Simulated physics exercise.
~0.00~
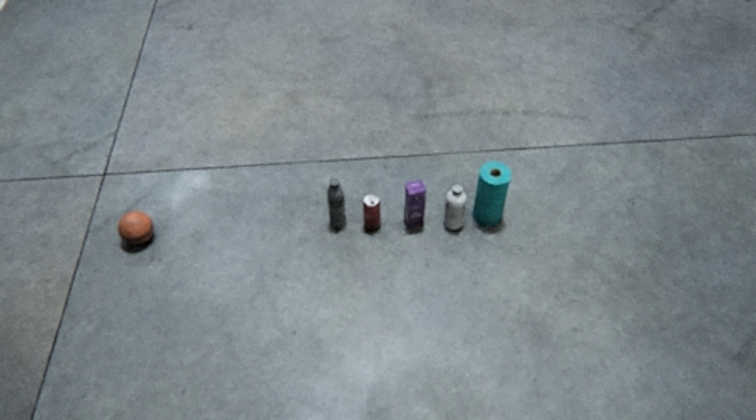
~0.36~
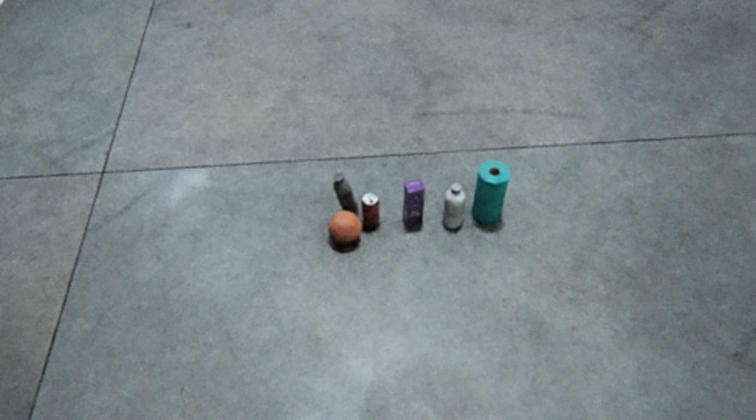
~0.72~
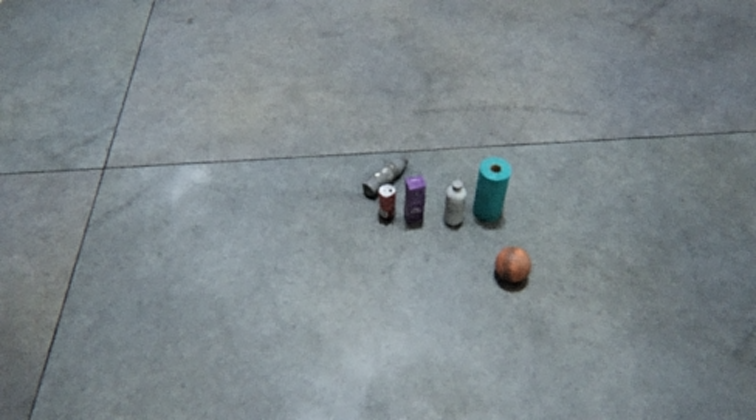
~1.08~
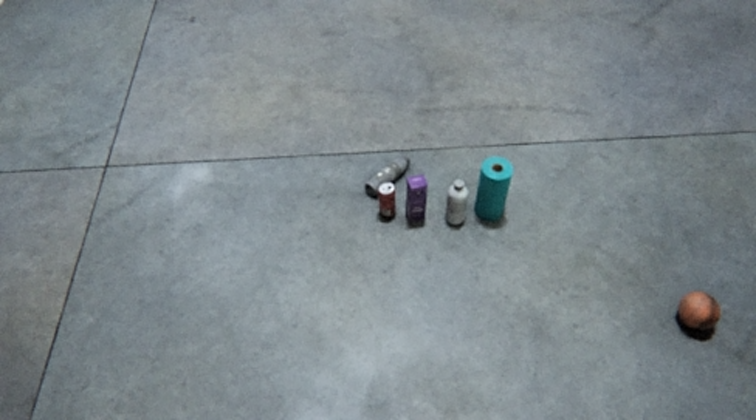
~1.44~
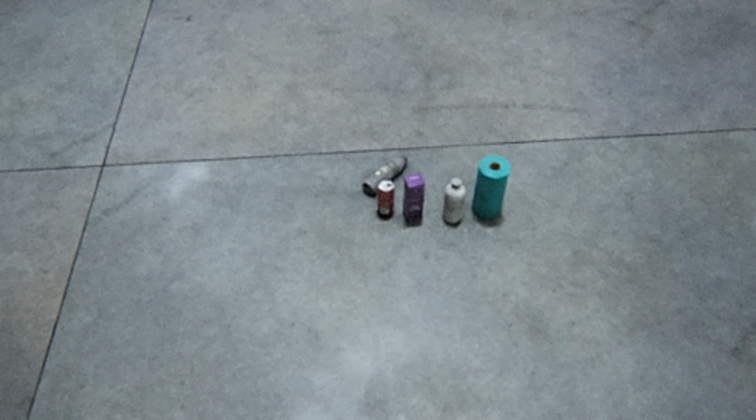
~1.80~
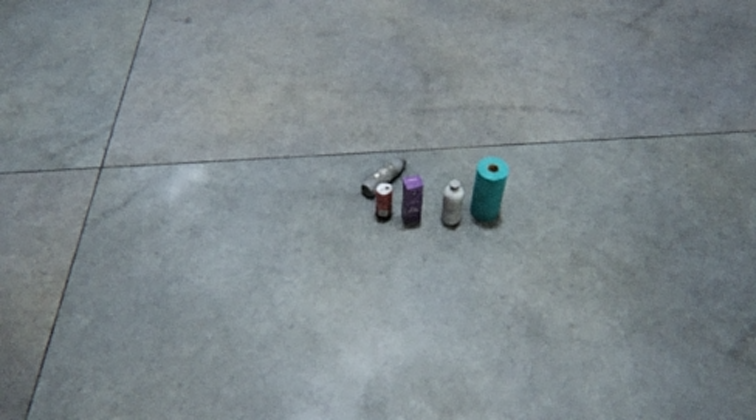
On a concrete floor, an orange ball rolls right, toppling only the grey bottle.
